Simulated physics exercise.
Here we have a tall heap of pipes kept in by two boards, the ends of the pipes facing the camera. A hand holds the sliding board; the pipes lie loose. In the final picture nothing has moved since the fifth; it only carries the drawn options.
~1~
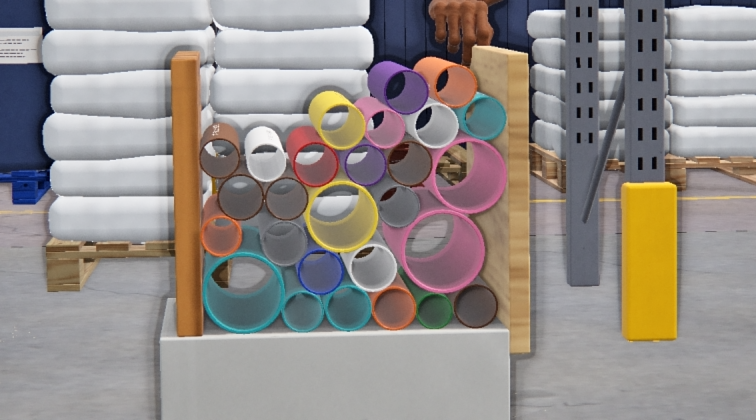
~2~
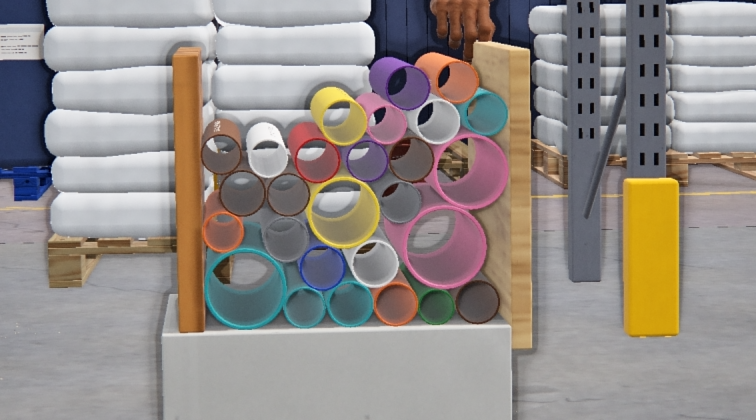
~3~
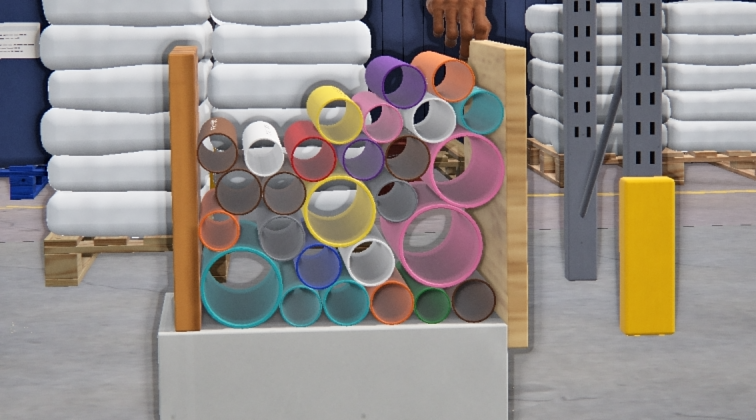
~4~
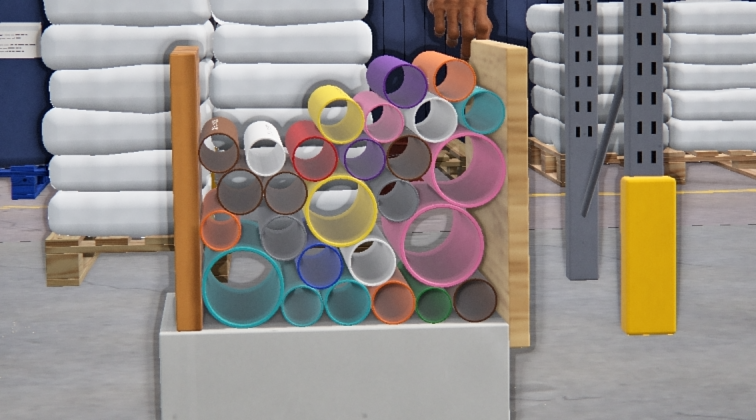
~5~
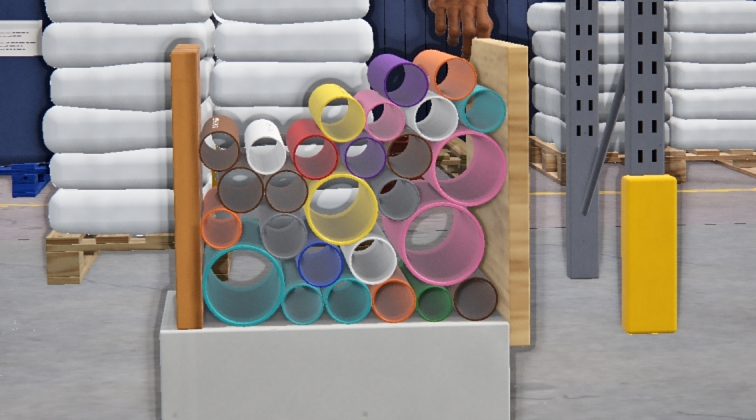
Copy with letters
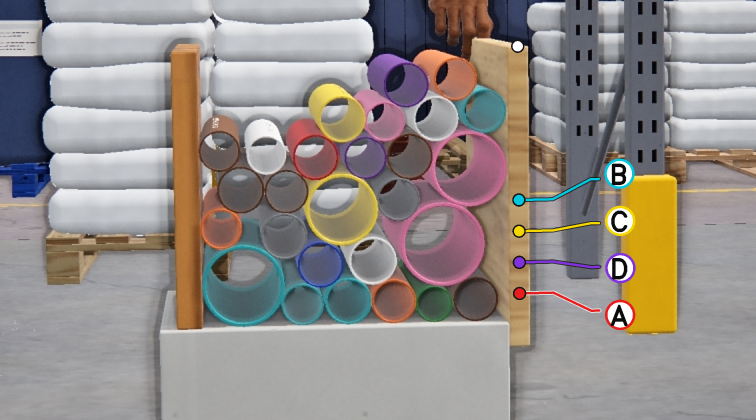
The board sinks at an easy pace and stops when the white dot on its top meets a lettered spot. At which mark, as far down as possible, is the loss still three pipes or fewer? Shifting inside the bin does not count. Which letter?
No lower than B.
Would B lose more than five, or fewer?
Fewer than five.
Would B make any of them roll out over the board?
Yes, at B.
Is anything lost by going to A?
Yes, at A.
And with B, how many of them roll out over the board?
It comes to two.
On the copy, A at (519, 293); B at (519, 200); C at (519, 231); D at (519, 263); the white dot at (517, 46).
On B. First, top of the board (507, 117).
Then, top of the board (507, 198).
Finally, top of the board (507, 199), two out over the board.
By contrast, A more than three out over the board; C more than three out over the board; D more than three out over the board.
